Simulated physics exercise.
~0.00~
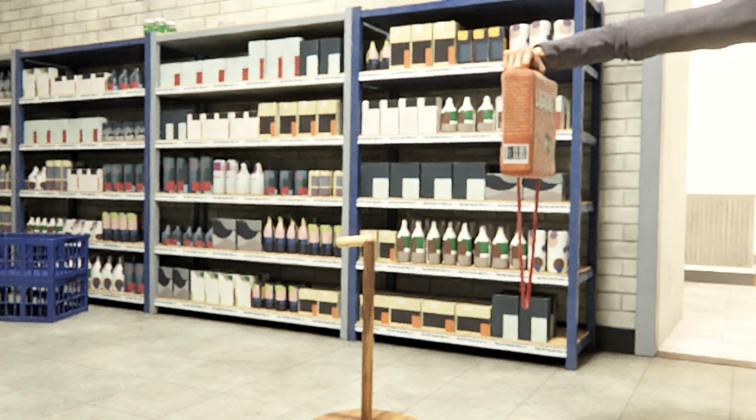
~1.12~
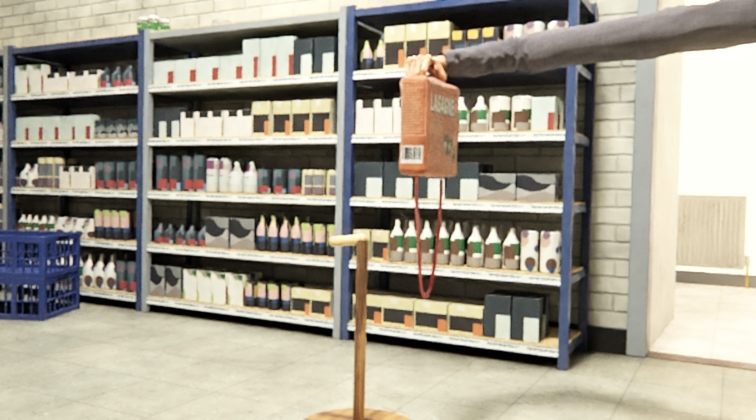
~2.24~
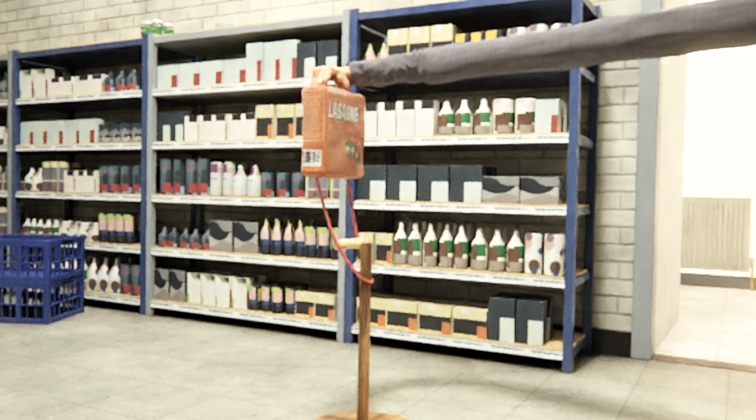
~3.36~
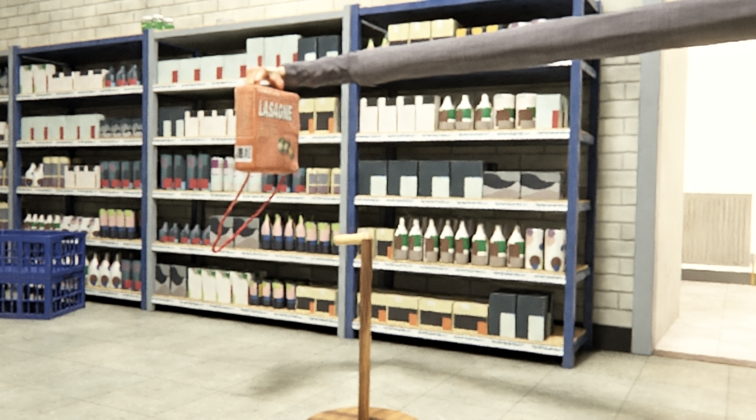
In a shop with stocked shelves, a hand carried an orange bag with a red cord loop dangling beneath it leftward towards a wooden stand, and the bag passed over the post and came away clean on the left, the loop swinging freely.
